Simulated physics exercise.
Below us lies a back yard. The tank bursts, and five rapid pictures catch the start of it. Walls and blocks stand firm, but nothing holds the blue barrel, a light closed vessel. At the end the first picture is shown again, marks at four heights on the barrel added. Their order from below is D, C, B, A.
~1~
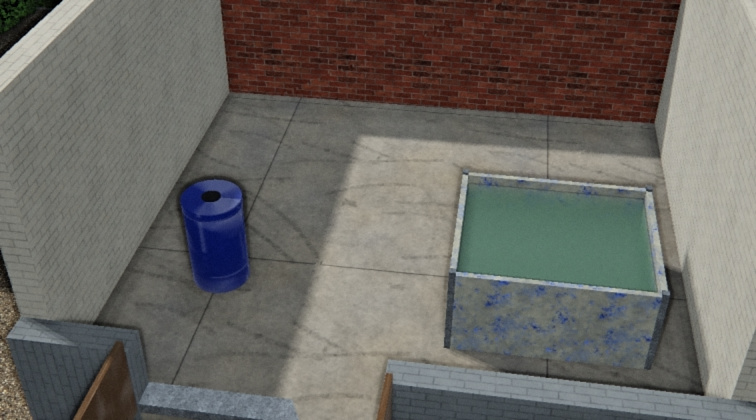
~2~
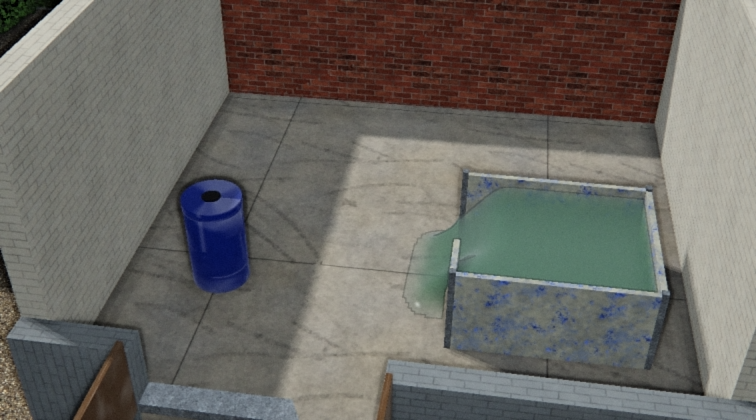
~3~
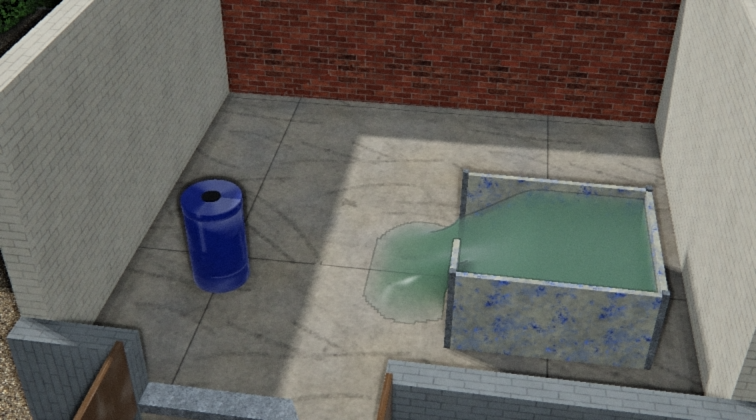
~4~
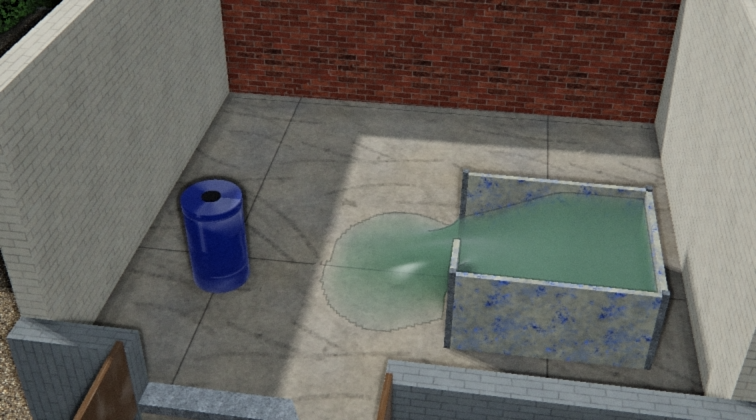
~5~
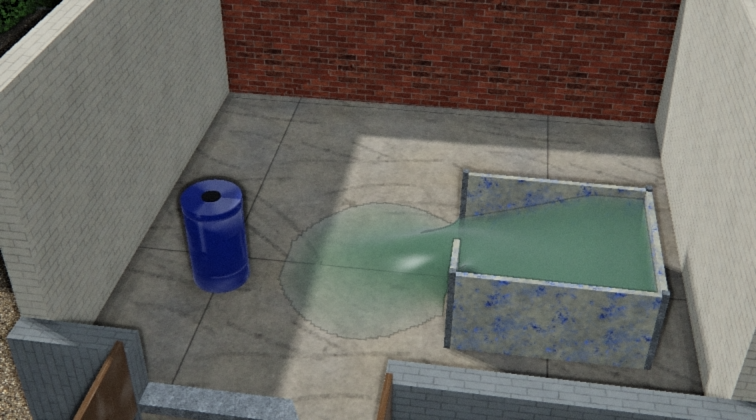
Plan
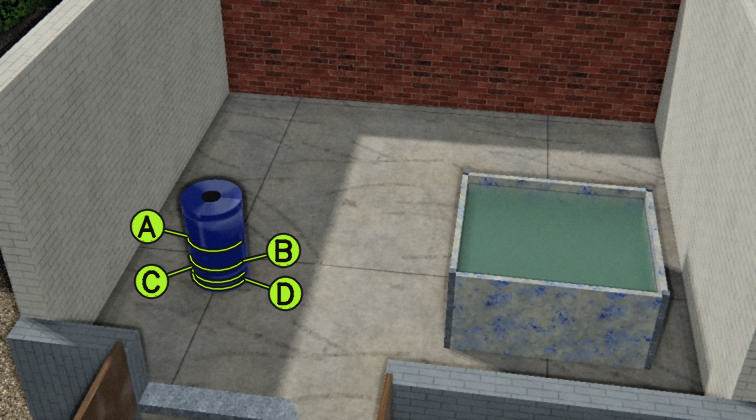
Green water pouring through a gap in the left side of a square tank and spreading across a concrete yard, blue barrel standing still.
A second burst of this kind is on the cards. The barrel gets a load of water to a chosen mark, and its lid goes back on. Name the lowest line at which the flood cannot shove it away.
The limit is A.
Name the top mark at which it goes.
That would be B.
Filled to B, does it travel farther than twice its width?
No, less.
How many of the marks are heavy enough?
One of them.
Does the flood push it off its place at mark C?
Yes, it does.
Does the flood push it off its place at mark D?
Yes, it does.
In lime, A at (208, 251); B at (210, 270); C at (212, 282); D at (213, 288); from the bottom up D, C, B, A.
For mark A, it does not move.
For mark B, it is pushed about its own width away.
For mark C, it is pushed about 3 times its own width away.
For mark D, it is pushed about 4 times its own width away.
